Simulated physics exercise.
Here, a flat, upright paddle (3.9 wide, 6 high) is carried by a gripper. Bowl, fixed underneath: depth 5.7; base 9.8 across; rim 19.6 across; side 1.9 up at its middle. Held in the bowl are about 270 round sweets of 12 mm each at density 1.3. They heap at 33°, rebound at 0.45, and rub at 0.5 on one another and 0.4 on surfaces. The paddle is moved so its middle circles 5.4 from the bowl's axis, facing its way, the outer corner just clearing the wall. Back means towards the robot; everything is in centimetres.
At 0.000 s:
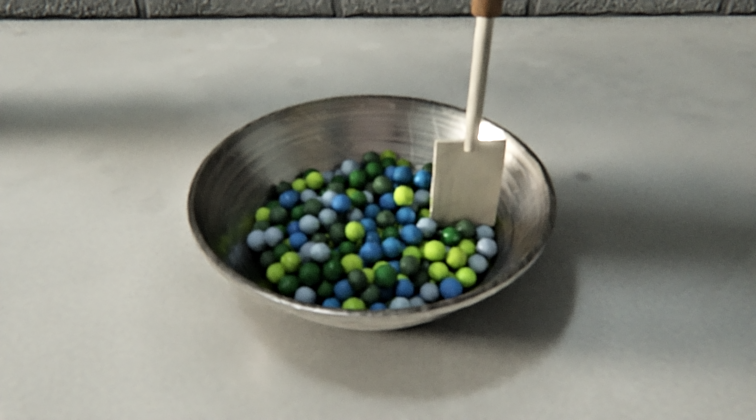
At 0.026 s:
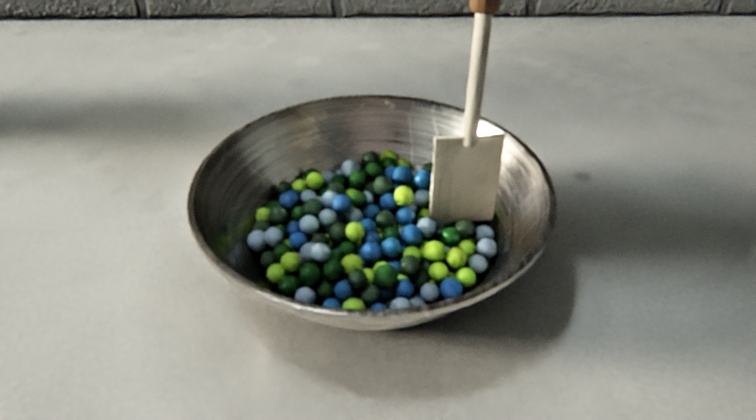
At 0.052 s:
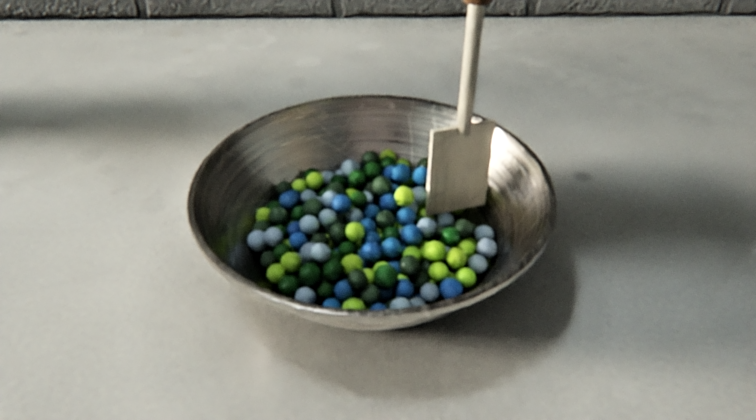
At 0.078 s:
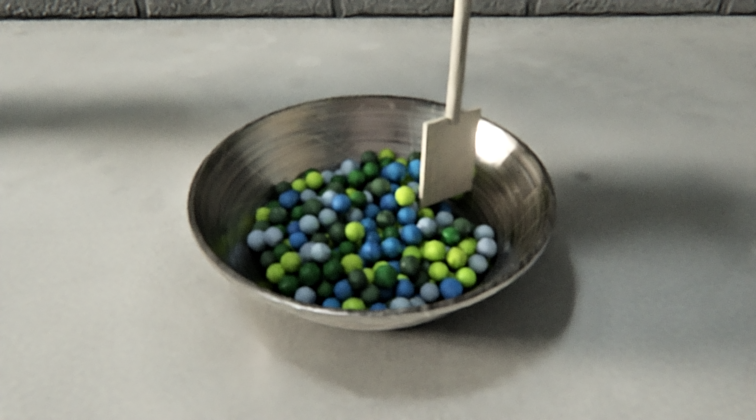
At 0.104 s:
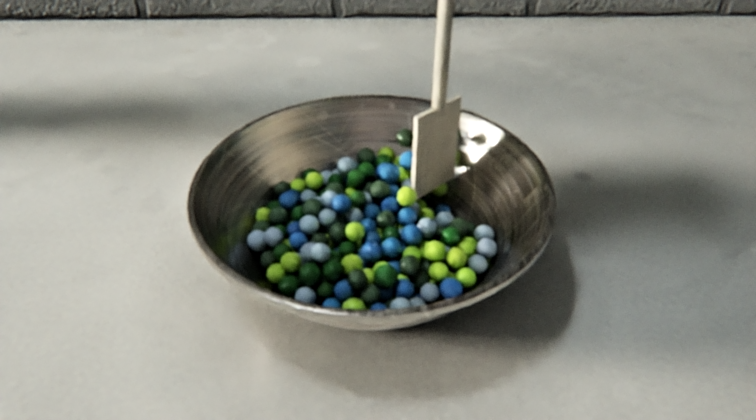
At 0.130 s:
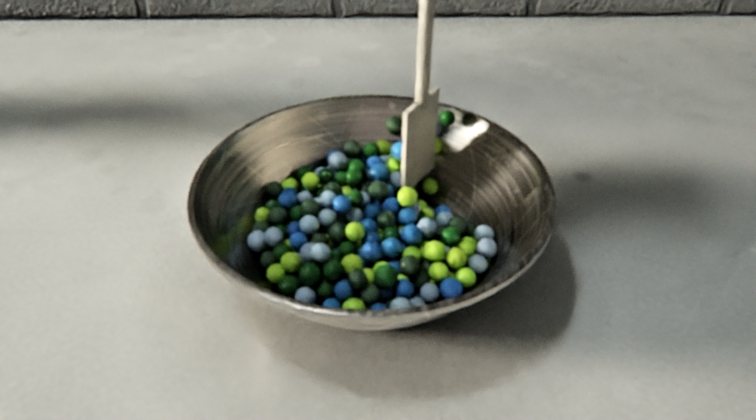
A pale paddle swept along the inner right side of a metal bowl toward the back, turning edge-on as it pushed some of the blue, green and grey balls up against the far wall.
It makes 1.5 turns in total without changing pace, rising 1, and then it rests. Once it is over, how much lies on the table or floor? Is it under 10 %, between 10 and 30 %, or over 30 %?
Under 10 %.
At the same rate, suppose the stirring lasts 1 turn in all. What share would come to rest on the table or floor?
It would be around 5 percent.
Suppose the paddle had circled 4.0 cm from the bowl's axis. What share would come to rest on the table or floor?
Roughly 5 percent, I'd expect.
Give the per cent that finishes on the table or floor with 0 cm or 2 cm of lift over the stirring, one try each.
Estimates: 15 % then 5 %.
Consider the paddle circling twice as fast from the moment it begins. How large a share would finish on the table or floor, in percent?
My guess is about 30 per cent.
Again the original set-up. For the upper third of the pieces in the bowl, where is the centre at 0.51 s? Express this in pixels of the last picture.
Near (363, 272).
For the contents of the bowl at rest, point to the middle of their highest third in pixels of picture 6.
Roughly pixel (348, 241).
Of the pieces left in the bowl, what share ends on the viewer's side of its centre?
Around 55 percent of it.
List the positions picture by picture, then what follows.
The first frame shows paddle neck at (474, 116), 0° round; upper third of the load around (362, 217), from x 260 to 485, top at y 160; 271 in the bowl.
The second frame shows paddle neck at (473, 112), 4° round; upper third of the load around (367, 217), from x 260 to 485, top at y 160.
The third frame shows paddle neck at (467, 101), 16° round; upper third of the load around (367, 217), from x 260 to 485, top at y 160.
The fourth frame shows paddle neck at (455, 91), 29° round; upper third of the load around (367, 215), from x 260 to 485, top at y 150.
The fifth frame shows paddle neck at (441, 83), 42° round; upper third of the load around (366, 214), from x 260 to 485, top at y 130.
The sixth frame shows paddle neck at (423, 76), 55° round; upper third of the load around (357, 206), from x 260 to 485, top at y 115; 271 in the bowl.
By 0.51 s, 245° round, highest piece 8 above the table; 265 in the bowl, 3 on the table or floor, 3 in flight or on the tool.
By 0.88 s, 75° round, highest piece 7 above the table; 257 in the bowl, 12 on the table or floor, 2 in flight or on the tool.
By 1.27 s, 180° round, highest piece 5 above the table; 255 in the bowl, 16 on the table or floor.
By 1.97 s, 180° round, highest piece 5 above the table; 255 in the bowl, 16 on the table or floor.
Final count, 255 in the bowl, 16 on the table or floor. That is 6 % on the table or floor.
